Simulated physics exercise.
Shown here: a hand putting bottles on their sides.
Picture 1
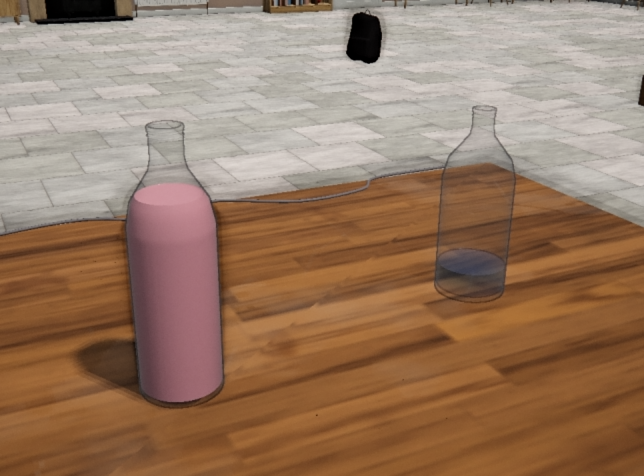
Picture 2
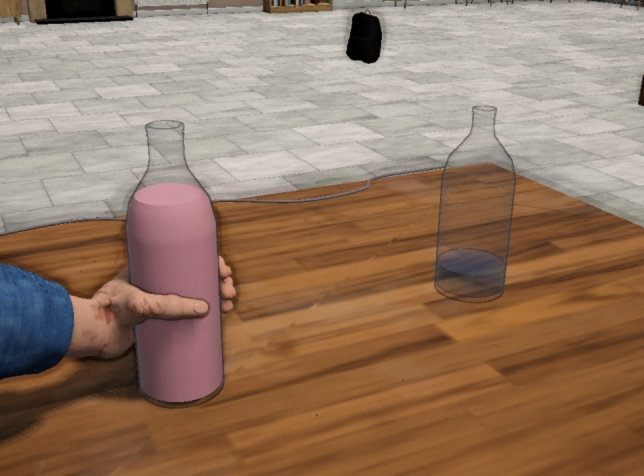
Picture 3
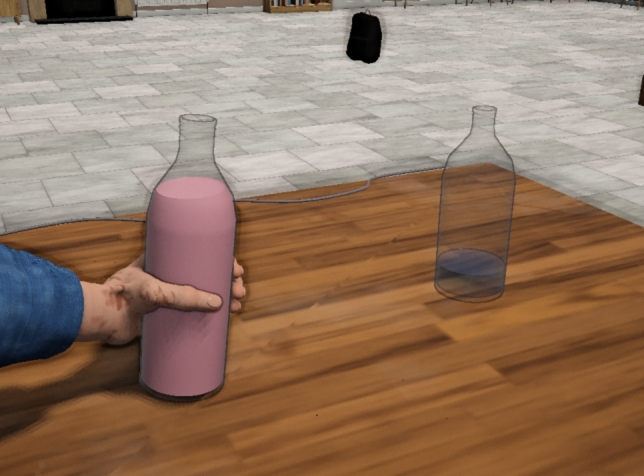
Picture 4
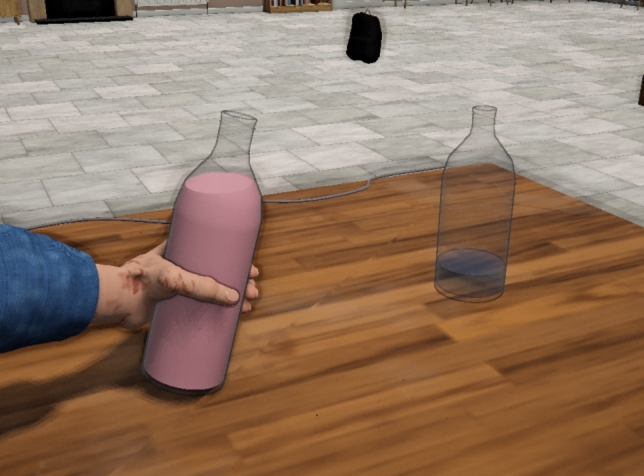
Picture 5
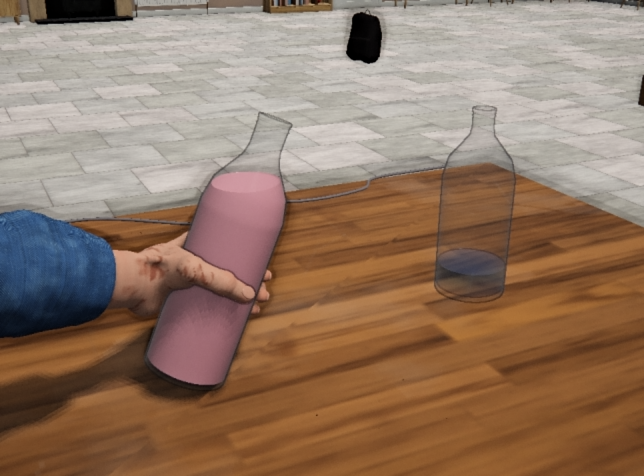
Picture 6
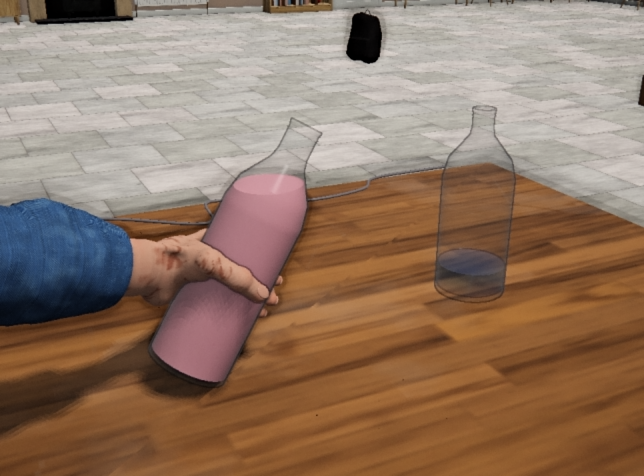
A hand in a blue sleeve reached in from the left, gripped the open bottle of pink liquid, and tilted it rightward on the wooden table, while the nearly empty bottle stood still.
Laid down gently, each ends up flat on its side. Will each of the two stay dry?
Left: No, right: Yes.
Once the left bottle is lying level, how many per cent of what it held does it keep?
About 35 %.
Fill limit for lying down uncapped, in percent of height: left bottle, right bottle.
About 24 per cent and 28 per cent.
Soon after, the left bottle is nearly down; left bottle, it is running out of the neck.
Later, the left bottle lies flat; left bottle, it is running out of the neck.
In the end, both lie flat; left bottle, it is running out of the neck; right bottle, nothing comes out.
